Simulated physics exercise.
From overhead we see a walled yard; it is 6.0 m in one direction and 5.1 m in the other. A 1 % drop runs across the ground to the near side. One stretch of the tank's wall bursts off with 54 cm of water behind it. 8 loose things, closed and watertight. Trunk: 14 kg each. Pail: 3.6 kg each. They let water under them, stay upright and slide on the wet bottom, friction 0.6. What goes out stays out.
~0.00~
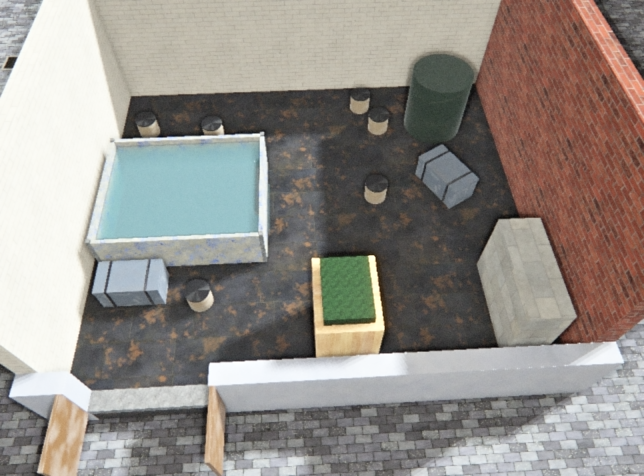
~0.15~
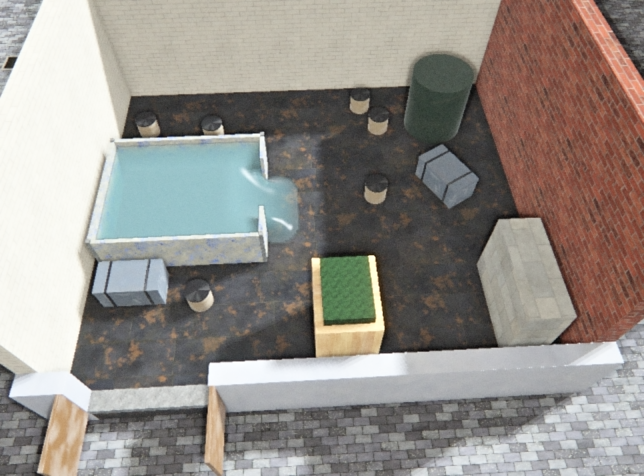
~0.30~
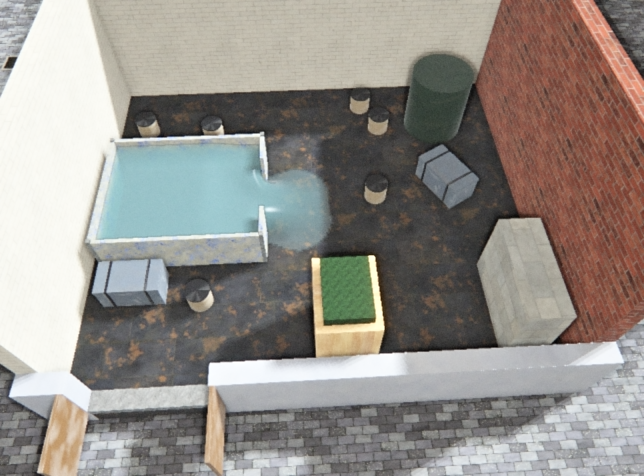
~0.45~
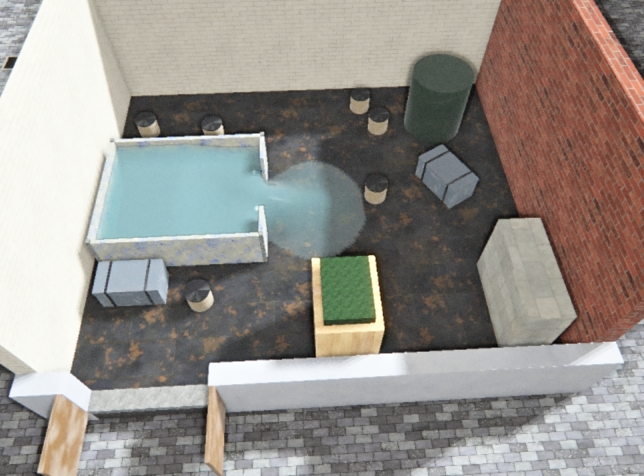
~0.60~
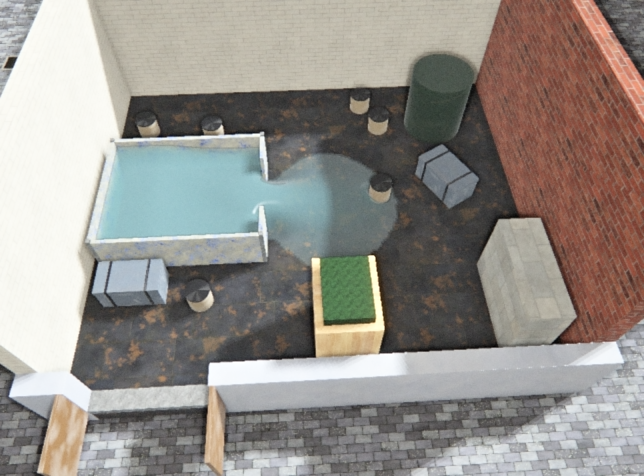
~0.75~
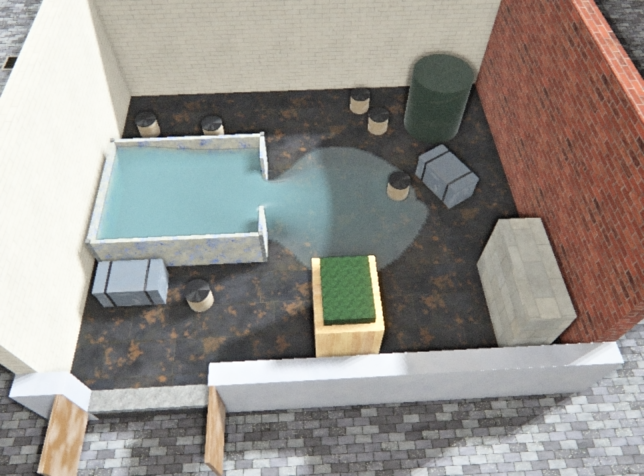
Water bursts through a gap in the right wall of a raised tank in a walled yard and spills onto the dark ground. It fans out to the right in a widening pale sheet, reaches a small pail, and shifts it a short way toward a grey trunk.
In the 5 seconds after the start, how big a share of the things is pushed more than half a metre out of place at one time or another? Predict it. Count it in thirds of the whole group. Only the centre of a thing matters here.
Between one and two thirds of the group.
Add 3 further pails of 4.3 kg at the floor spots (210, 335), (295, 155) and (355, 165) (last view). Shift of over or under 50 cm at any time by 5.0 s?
Order as given: Stays inside it, stays inside it, goes farther.
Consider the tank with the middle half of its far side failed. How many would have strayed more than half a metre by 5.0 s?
Then 5 of them would.
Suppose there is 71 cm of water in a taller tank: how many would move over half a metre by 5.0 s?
That would make 4 of them.
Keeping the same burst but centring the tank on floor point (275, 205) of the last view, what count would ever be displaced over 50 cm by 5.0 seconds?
4.
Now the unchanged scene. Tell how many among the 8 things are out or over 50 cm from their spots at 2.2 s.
By my reckoning, 3.
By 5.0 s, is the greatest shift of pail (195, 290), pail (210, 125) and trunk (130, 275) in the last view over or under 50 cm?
Taking them in turn, the answers are smaller, smaller and smaller.
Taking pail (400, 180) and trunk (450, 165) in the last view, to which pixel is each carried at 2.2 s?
Somewhere about (519, 205) and (501, 153).
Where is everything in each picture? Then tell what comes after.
In the first picture, a pail at (377, 183), on the bottom; a trunk at (448, 167) rests on the ground; water covers 3.5 m2; 0 of 8 have shifted.
In the second picture, a pail at (377, 183) rests on the ground; a trunk at (448, 167), on the bottom; 4.0 m2 under water; 0 of 8 have shifted.
In the third picture, a pail at (377, 183) rests on the ground; a trunk at (448, 167) rests on the ground; water covers 4.6 m2; 0 of 8 have shifted.
In the fourth picture, a pail at (377, 183), on the bottom; a trunk at (448, 167), on the bottom; 5.5 m2 under water; 0 of 8 have shifted.
In the fifth picture, a pail at (381, 182) rests on the ground, 6 cm from its start; a trunk at (448, 167) rests on the ground; 6.3 m2 under water; 1 of 8 have shifted.
In the sixth picture, a pail at (400, 180) rests on the ground, 34 cm from its start; a trunk at (448, 167) rests on the ground; 7.3 m2 under water; 1 of 8 have shifted.
After 1.1 s 1 of 8 are over 50 cm from their spots; 1 afloat.
After 2.2 s 3 of 8 are over 50 cm from their spots; 2 afloat.
After 3.5 s 3 of 8 are over 50 cm from their spots; 4 afloat.
After 5.0 s 3 of 8 are over 50 cm from their spots, and 3 have been at some point; 4 afloat.
